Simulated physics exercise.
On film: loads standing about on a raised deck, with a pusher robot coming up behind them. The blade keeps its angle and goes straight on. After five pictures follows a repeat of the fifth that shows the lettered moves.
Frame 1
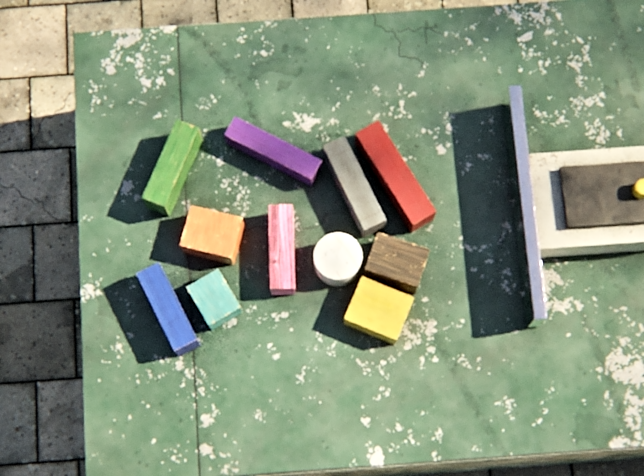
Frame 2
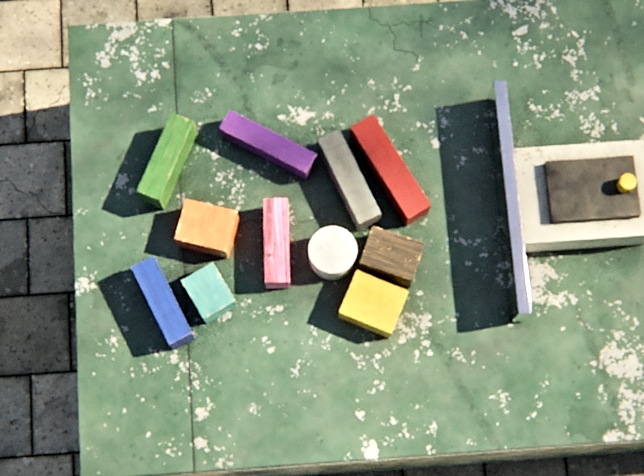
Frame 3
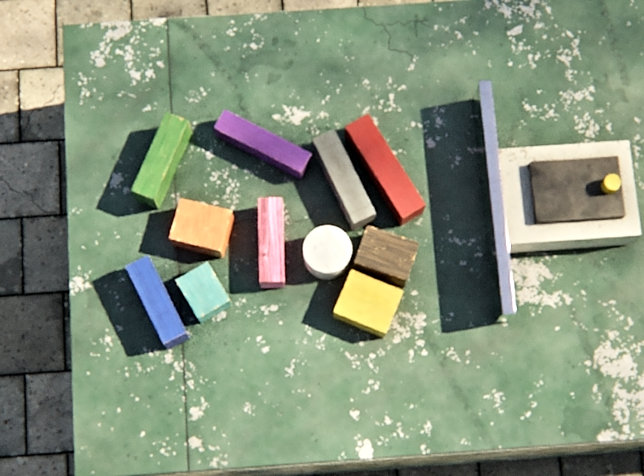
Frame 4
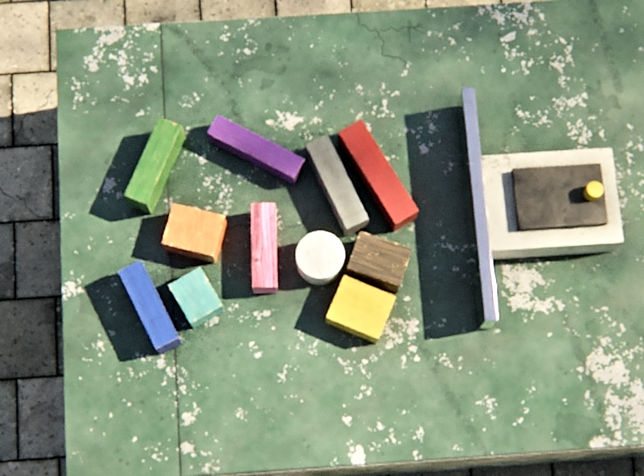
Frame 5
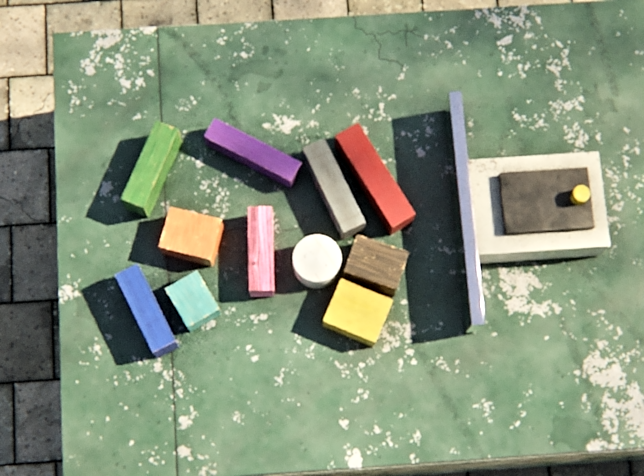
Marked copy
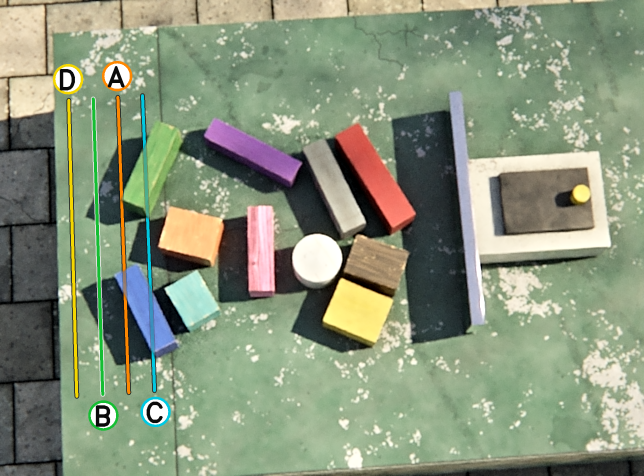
In this clip, colourful blocks and a white round piece stand on a worn green deck while a pusher robot with a wide upright blade moves slowly left towards them, narrowing the gap without touching any of them.
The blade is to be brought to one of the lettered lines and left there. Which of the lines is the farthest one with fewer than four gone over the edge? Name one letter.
Up to line C.
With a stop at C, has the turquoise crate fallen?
By then, no.
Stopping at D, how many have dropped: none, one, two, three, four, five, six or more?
By then, six or more.
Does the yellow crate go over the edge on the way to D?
By then, yes.
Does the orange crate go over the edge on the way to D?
By then, yes.
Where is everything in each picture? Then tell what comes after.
In the first picture, green bar (173, 169); red stick (395, 177); orange crate (212, 235).
In the second picture, robot (586, 189); grey stick (349, 181).
In the third picture, robot (571, 190); black crate (386, 257).
In the fourth picture, robot (553, 197); blue stick (151, 308).
In the fifth picture, robot (540, 201); pink stick (261, 252); purple stick (253, 154); green bar (152, 170).
On the copy, A at (123, 241); B at (98, 243); C at (148, 239); D at (73, 244).
On C. First, robot (426, 208); yellow crate (326, 327); purple stick (242, 152).
Then, robot (312, 216); orange crate (118, 208); blue stick (124, 326).
Finally, robot (222, 221); blue stick over the edge; pink stick over the edge; two fallen.
By contrast, A drops five; B drops seven; D drops ten.
